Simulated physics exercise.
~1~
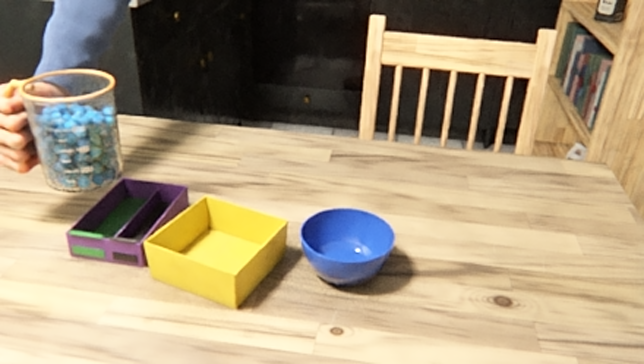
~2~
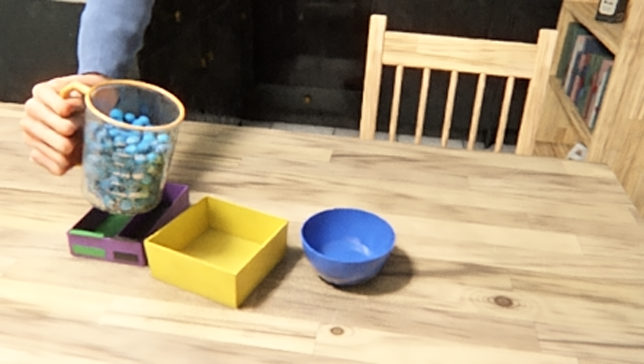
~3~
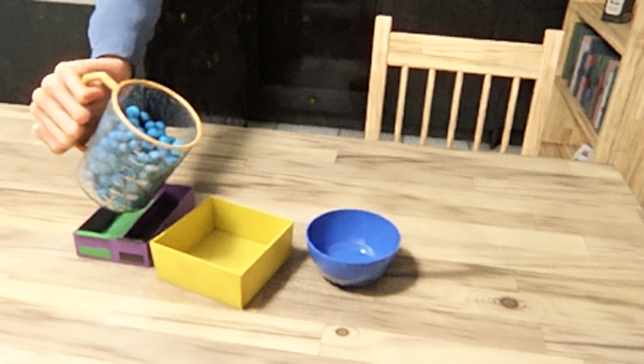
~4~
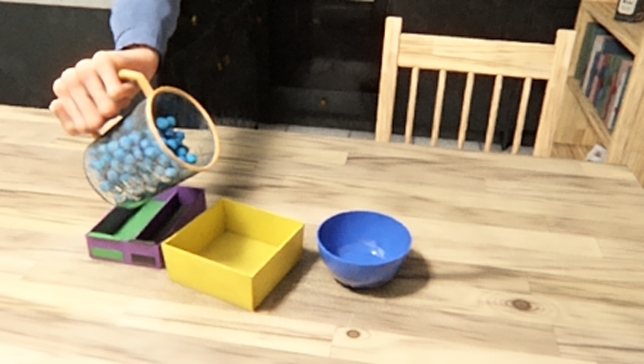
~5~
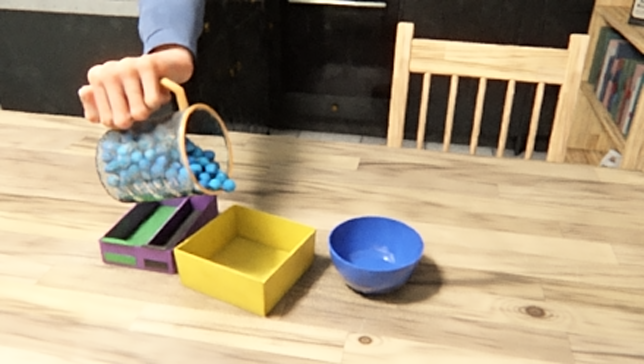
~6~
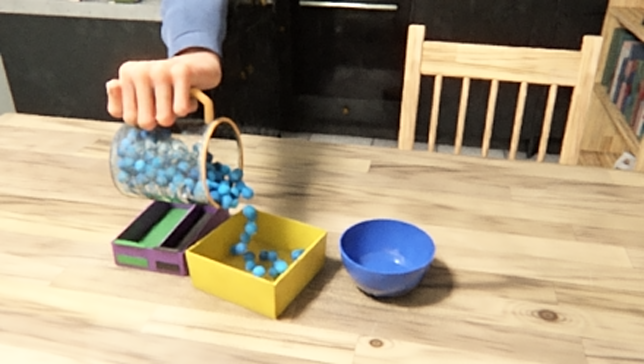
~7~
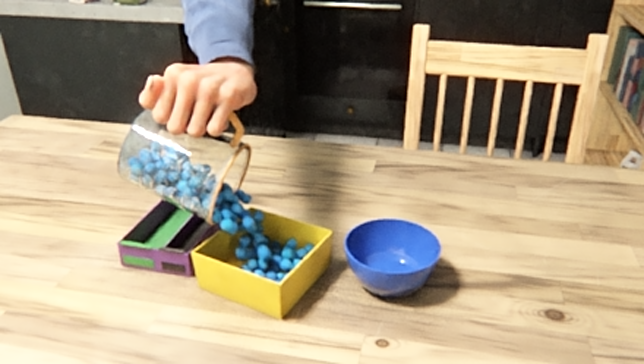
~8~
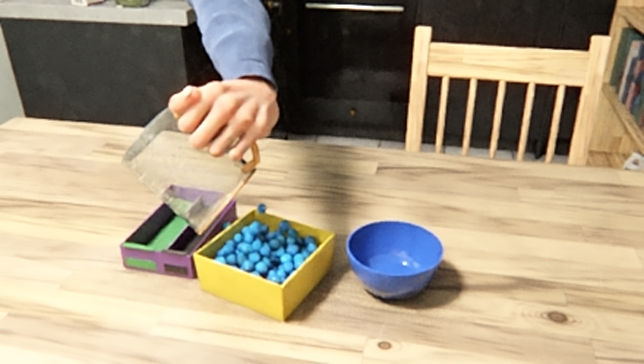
On a wooden table, a hand tips a jug, pouring blue balls into a yellow tin.
